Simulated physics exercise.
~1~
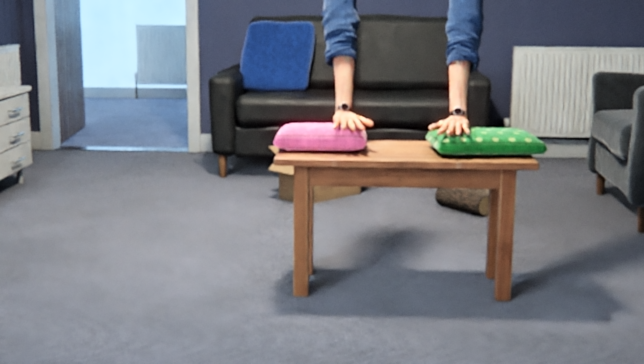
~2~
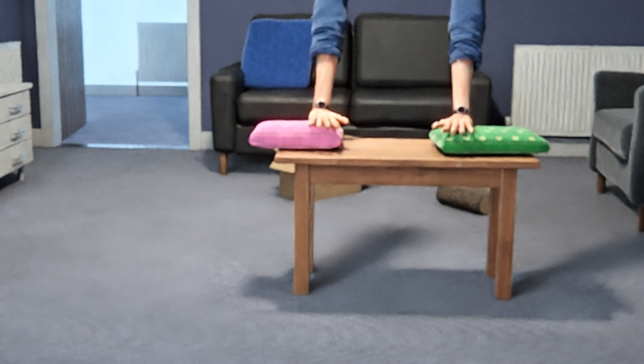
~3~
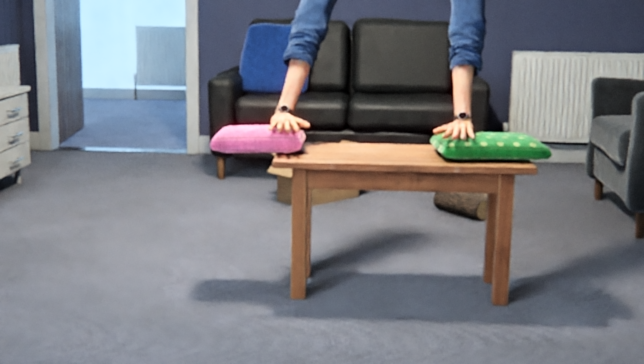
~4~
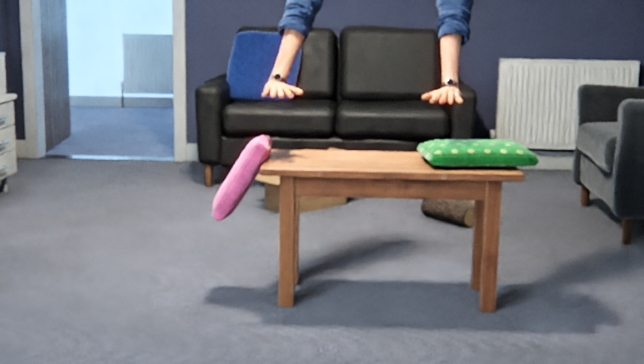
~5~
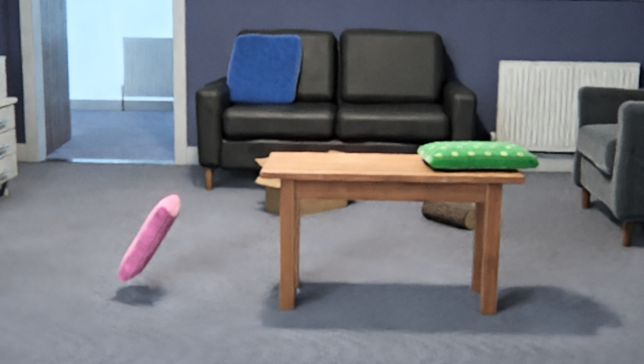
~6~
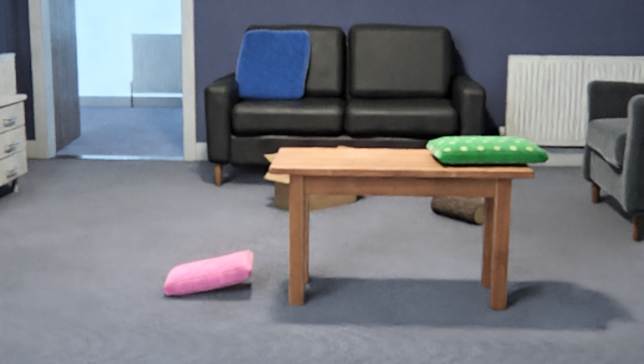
In a room with a grey carpet and a black sofa, two hands rest on a pink soft bag and a green spotted pillow on top of a wooden bench. The left hand slides the pink bag leftward until it juts past the end, while the green pillow shifts very little under the other hand. Both hands then lift away, and the pink bag tips steeply over the edge. It drops to the left of the bench and ends lying flat on the carpet. The green pillow remains on the right side of the bench top.
